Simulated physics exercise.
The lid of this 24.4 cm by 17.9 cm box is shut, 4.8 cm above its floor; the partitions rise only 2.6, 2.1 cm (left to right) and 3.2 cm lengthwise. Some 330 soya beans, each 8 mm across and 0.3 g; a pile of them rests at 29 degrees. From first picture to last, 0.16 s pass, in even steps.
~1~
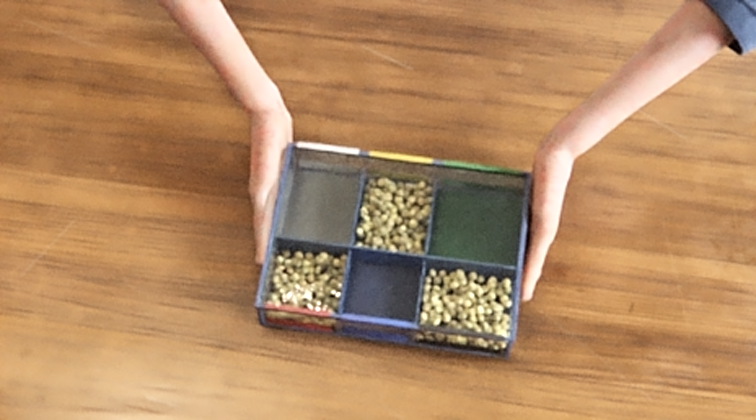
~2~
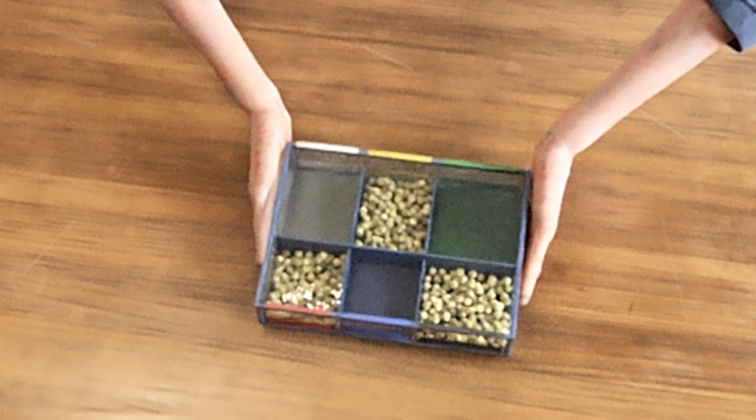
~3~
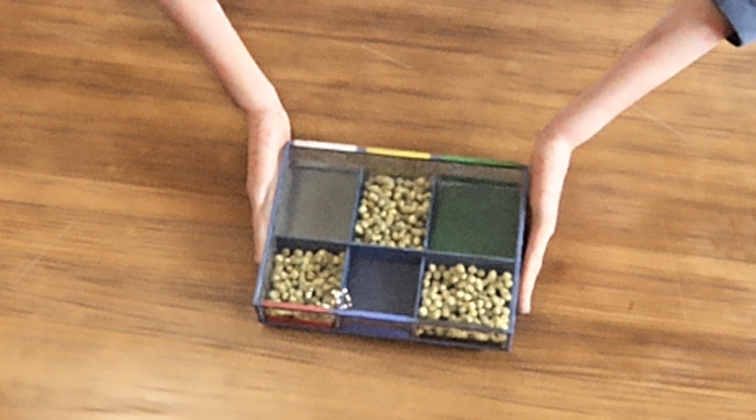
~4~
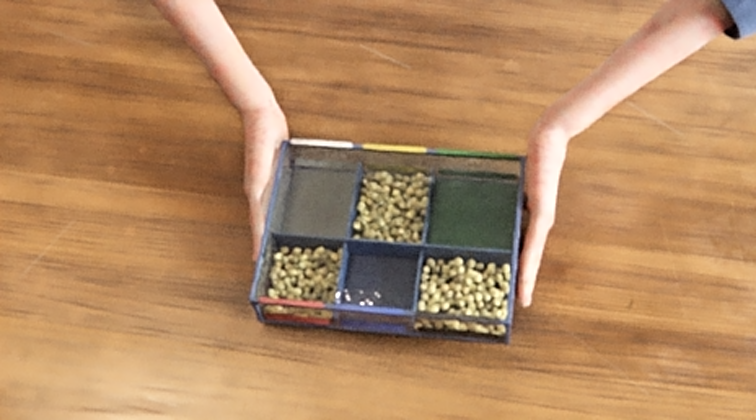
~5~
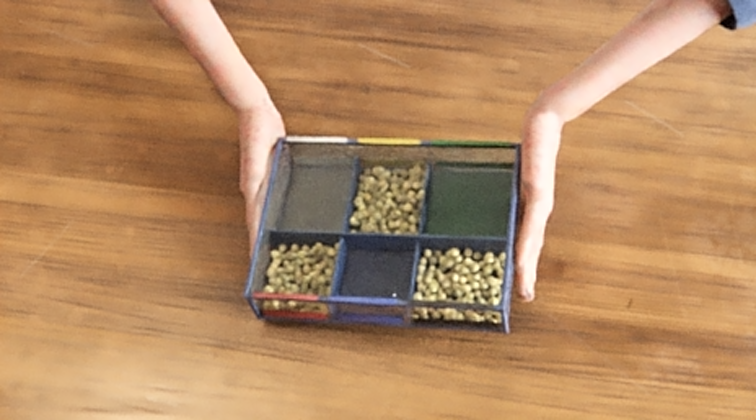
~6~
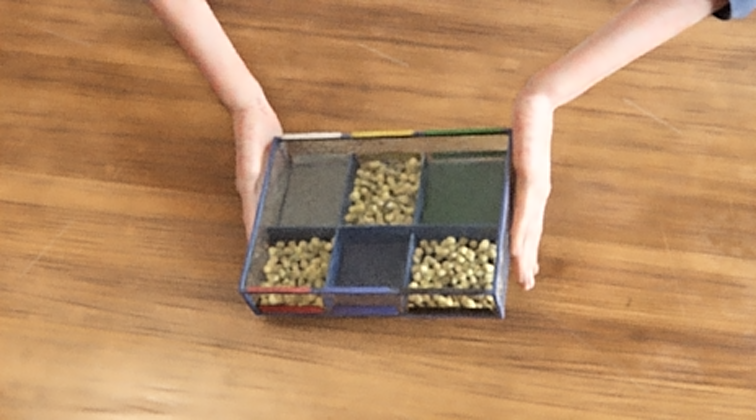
At first, two hands hold a shallow box with six compartments on a wooden table, with small pale beans piled in three of them. The hands slowly tilt the box and shift it slightly to the left, while a few glints flicker near the front and the piles stay in their compartments.
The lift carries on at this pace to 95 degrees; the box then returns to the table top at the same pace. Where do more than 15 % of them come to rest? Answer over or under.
Red over, blue under, green under, yellow under, white over, black under.
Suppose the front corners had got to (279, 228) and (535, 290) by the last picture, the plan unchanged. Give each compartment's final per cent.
Red 10; blue 0; green 40; yellow 20; white 5; black 25.
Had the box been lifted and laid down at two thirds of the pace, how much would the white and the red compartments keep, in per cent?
In that case white 50; red 40.
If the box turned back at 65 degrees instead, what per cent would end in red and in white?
Then: Red 35, white 10.
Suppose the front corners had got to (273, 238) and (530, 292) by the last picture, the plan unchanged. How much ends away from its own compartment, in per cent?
It would be near 55 per cent.
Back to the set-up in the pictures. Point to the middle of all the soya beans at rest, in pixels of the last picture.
Around (306, 228).
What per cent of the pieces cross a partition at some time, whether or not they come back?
Some 65 per cent.
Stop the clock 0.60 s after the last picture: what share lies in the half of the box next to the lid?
Roughly 70 per cent.
Then, 0.60 s after the last picture, tilt 95 degrees; red 30 %, blue 10 %, yellow 30 %, white 10 %, black 20 %.
Then, 0.99 s after the last picture, tilt 42 degrees; red 40 %, blue 5 %, yellow 5 %, white 50 %.
Then, 1.47 s after the last picture, tilt 0 degrees; red 40 %, blue 5 %, yellow 5 %, white 50 %.
In the end, red 40 %, blue 5 %, green 0 %, yellow 5 %, white 50 %, black 0 %.
